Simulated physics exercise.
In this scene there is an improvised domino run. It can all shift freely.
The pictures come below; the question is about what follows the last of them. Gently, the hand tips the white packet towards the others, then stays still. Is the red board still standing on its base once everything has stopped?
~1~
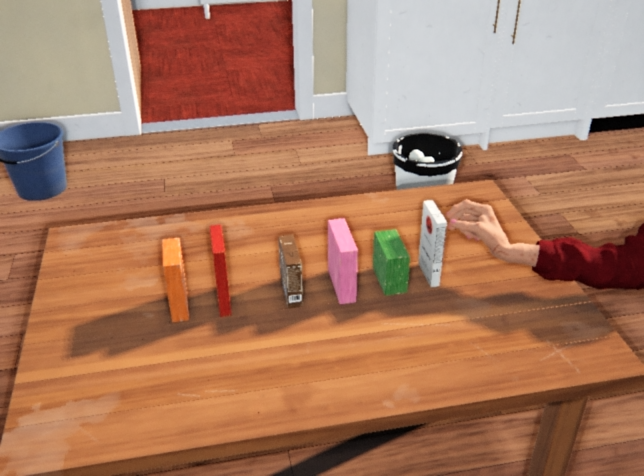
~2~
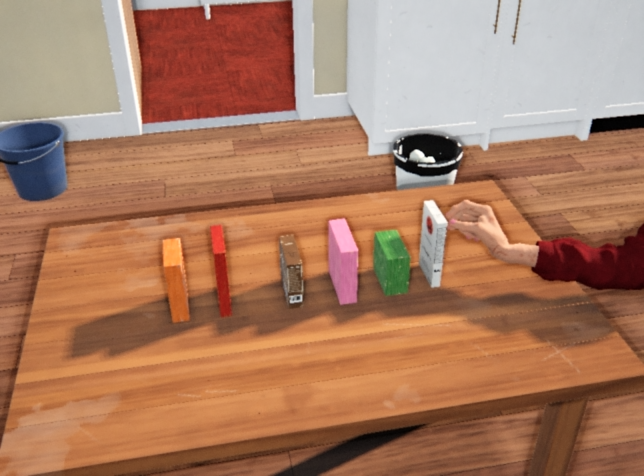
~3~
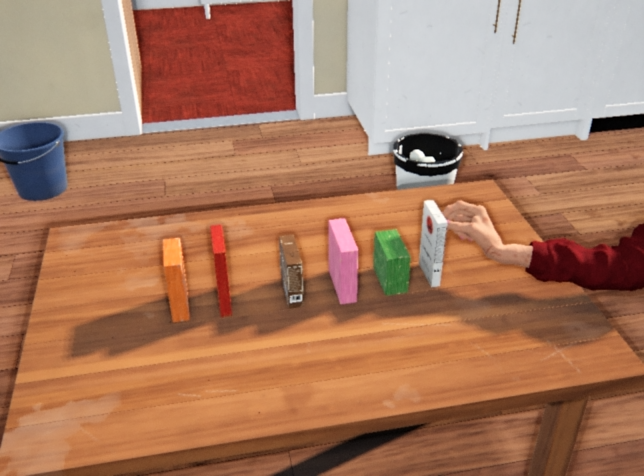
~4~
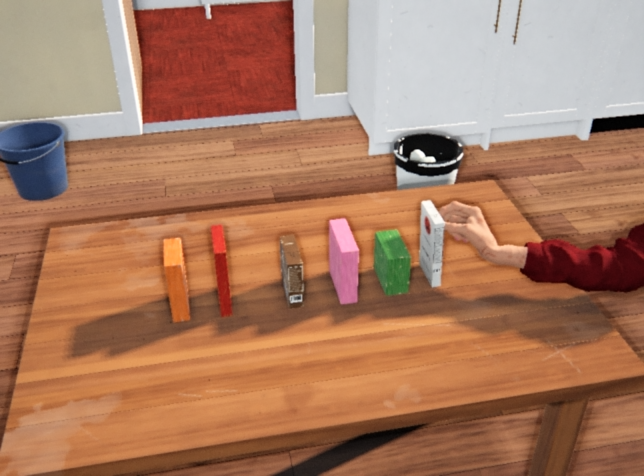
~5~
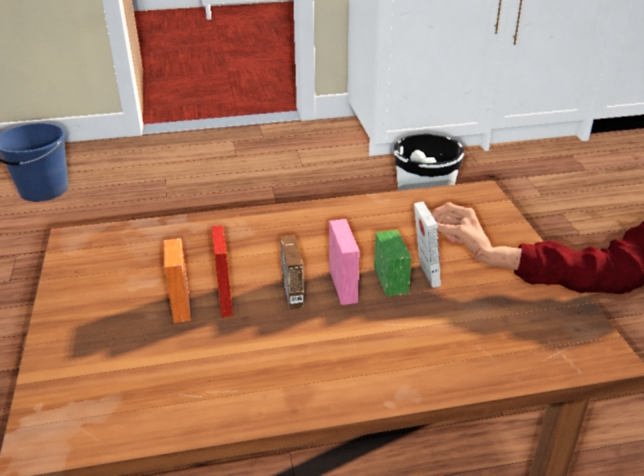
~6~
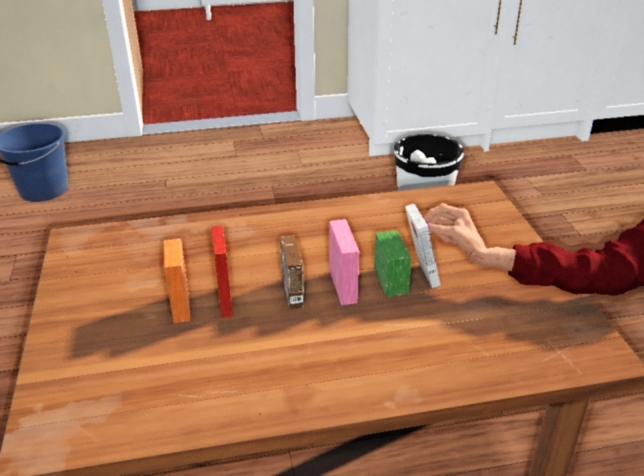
The likely result is no fall.
Then, 0.10 s past the last view, white packet 30° over.
Then, 0.40 s past the last view, white packet 28° over.
Then, 0.80 s past the last view, red board resting near (222, 272).
Finally, all 4 still in place. Final places as the last picture's camera would see them, red board near (222, 272).
